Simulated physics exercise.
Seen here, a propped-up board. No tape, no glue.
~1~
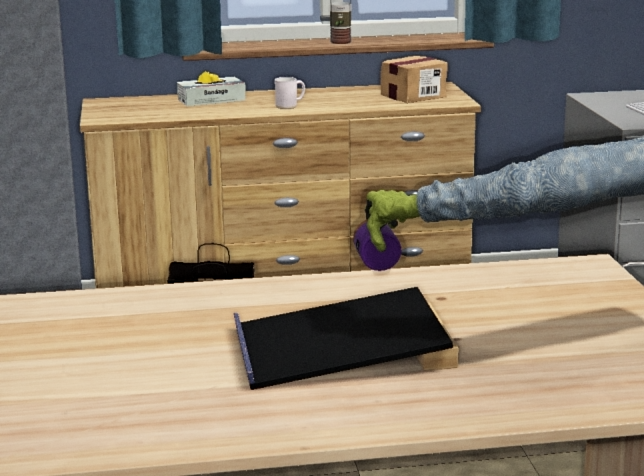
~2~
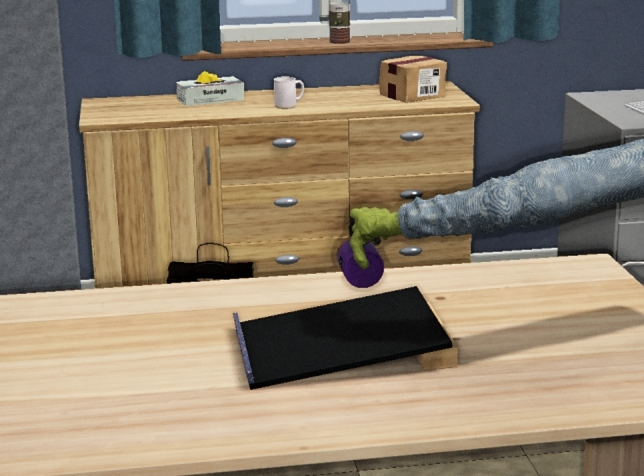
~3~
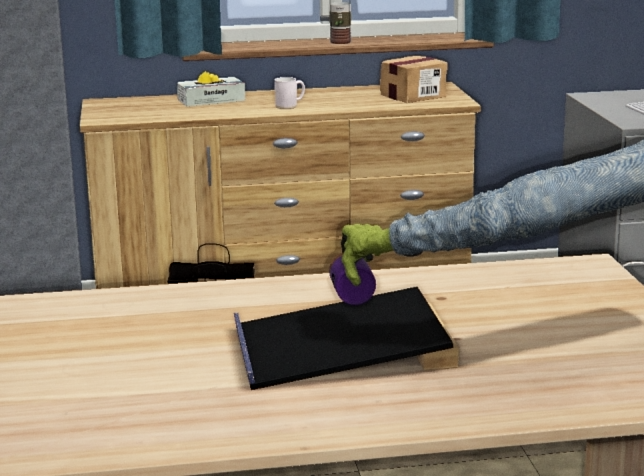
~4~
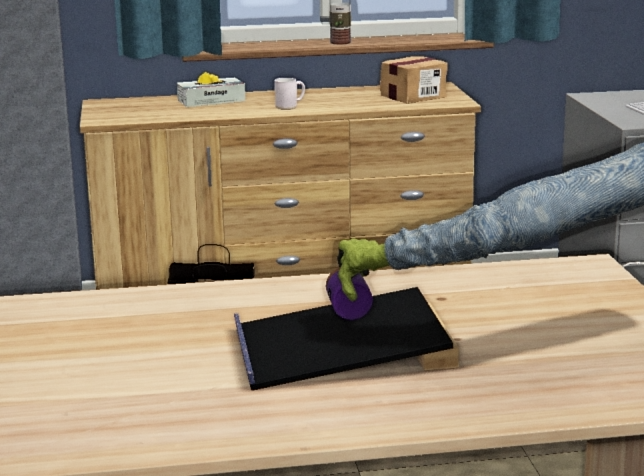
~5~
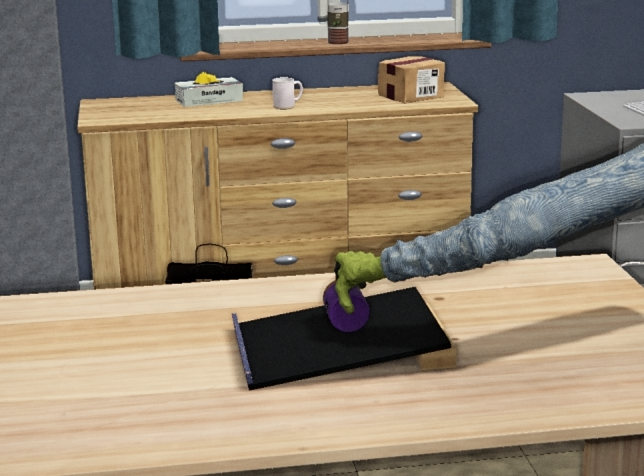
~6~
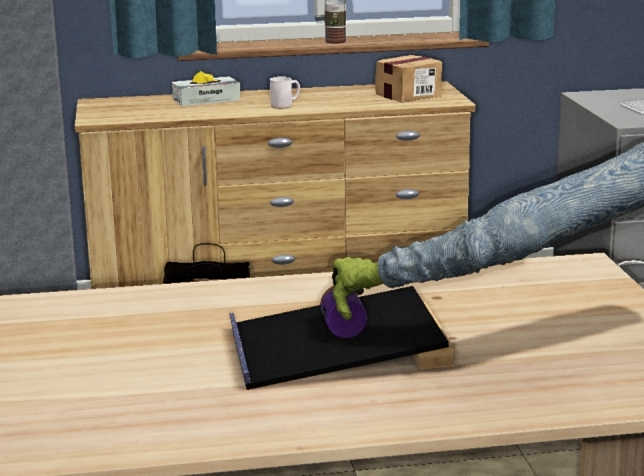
At first, a green-gloved hand on a blue-sleeved arm holds a round purple jar above and behind a black board propped at a slant on a wooden table. The hand lowers the jar, drifting slightly left, then sets it on the board and keeps hold of it.
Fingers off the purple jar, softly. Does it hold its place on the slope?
Here the purple jar slides or rolls down.
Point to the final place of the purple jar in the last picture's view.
Around (257, 329).
Then, 0.50 s later than the last frame, purple jar moved about its own width near (313, 317).
Then, 0.70 s later than the last frame, purple jar moved well along near (275, 325).
When it is over, moved from the start, purple jar. End places, in pixels of the last picture, purple jar near (257, 329). The purple jar runs down the board.
